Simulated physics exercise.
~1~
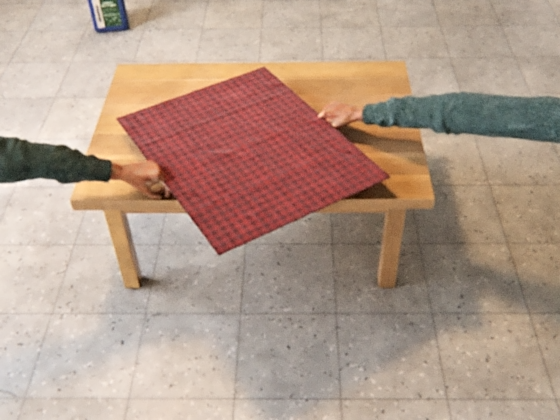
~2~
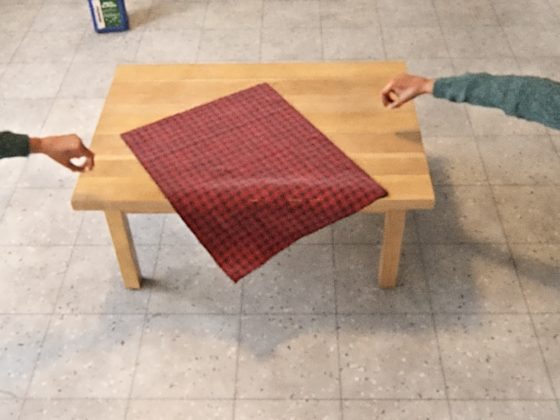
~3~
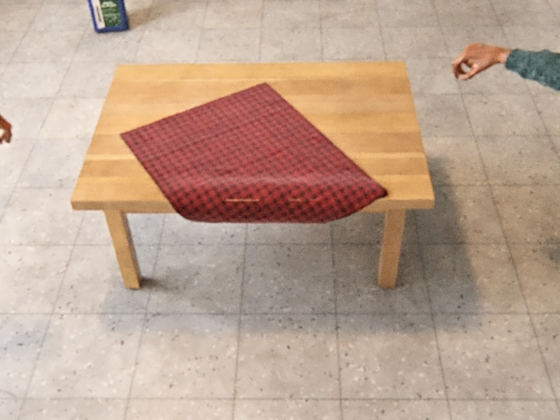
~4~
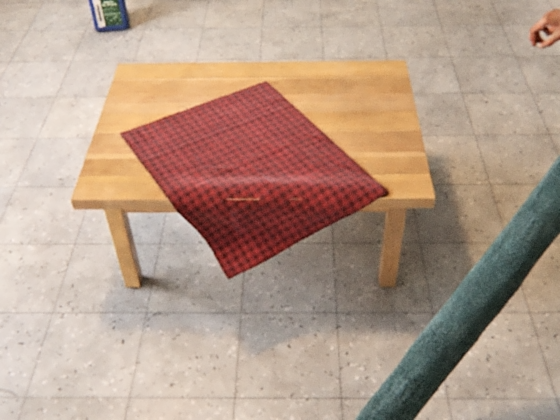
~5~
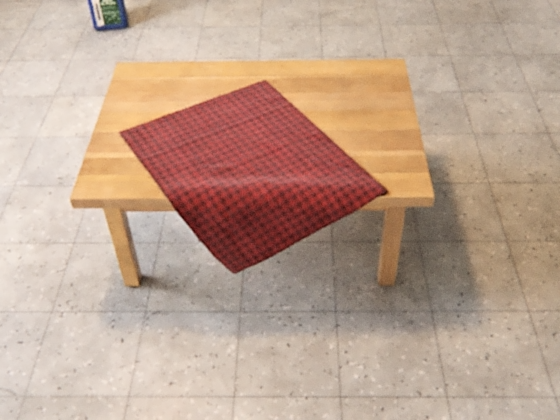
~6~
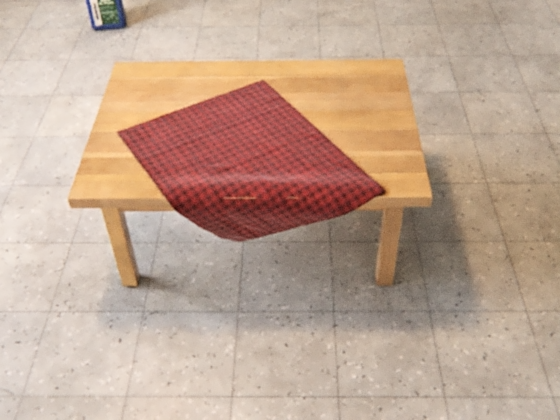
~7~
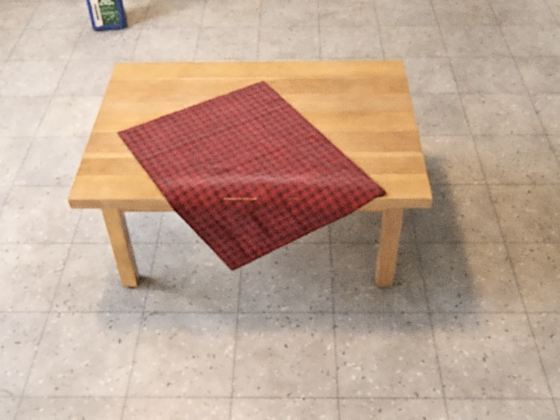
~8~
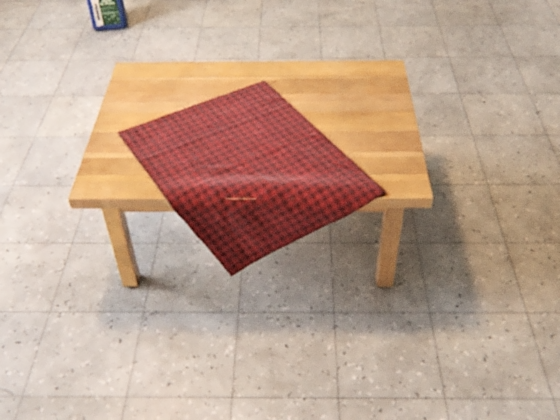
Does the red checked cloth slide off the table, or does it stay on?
It stays on the table. Its front corner hangs over the near edge and flaps up and down, but most of the cloth remains on top.
